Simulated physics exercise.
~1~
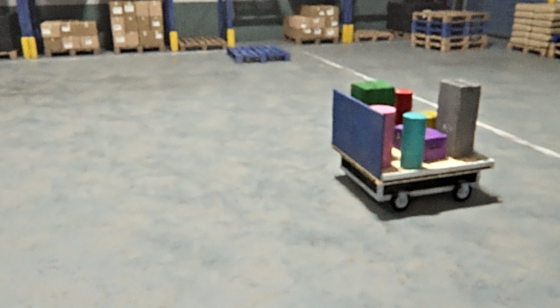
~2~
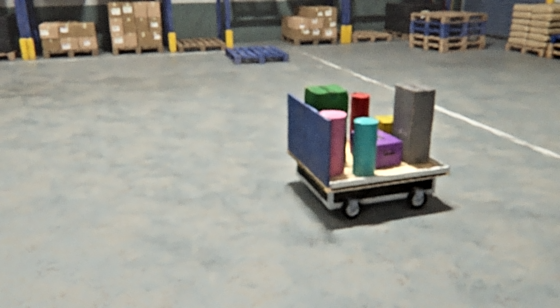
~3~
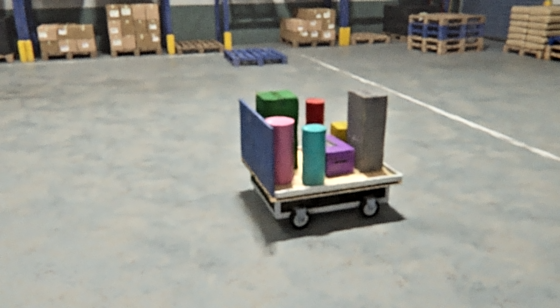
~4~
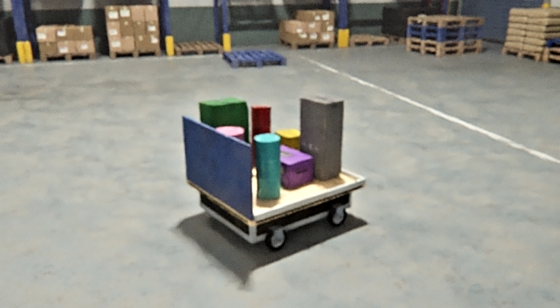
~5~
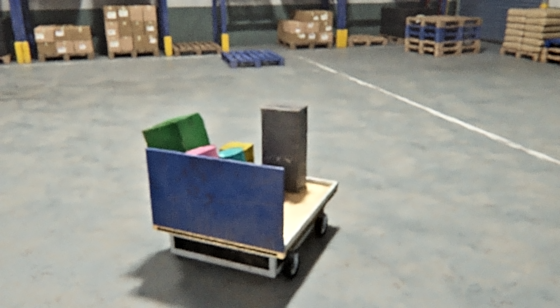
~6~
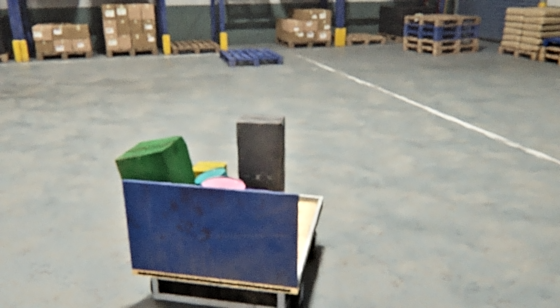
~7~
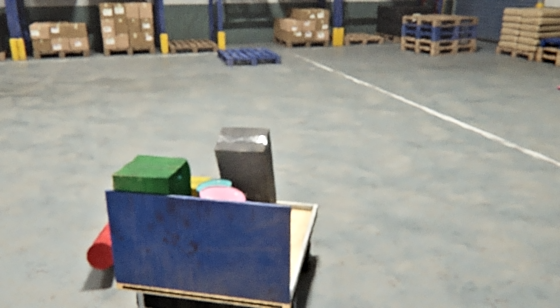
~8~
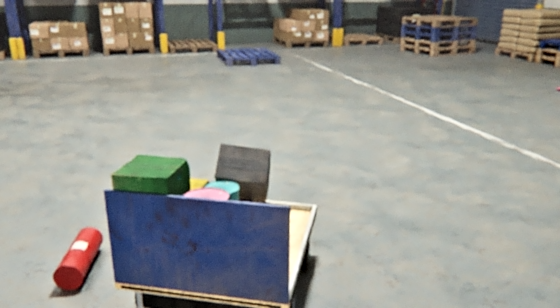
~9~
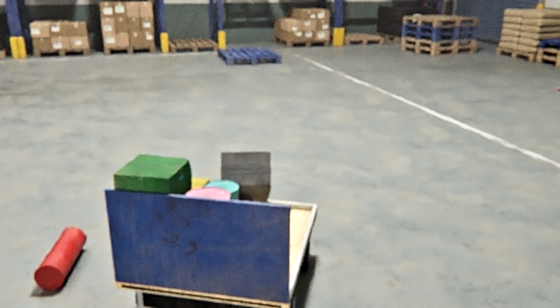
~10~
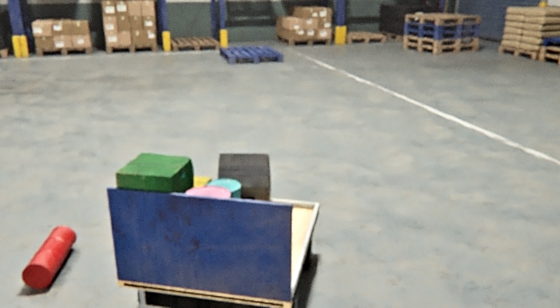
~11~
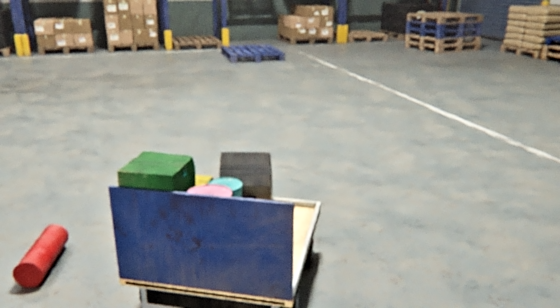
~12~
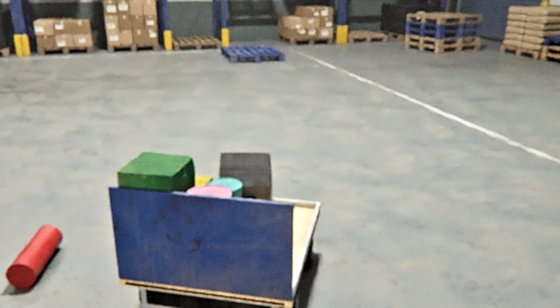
In a warehouse, a loaded cart turns and stops, dropping a red canister that rolls left.
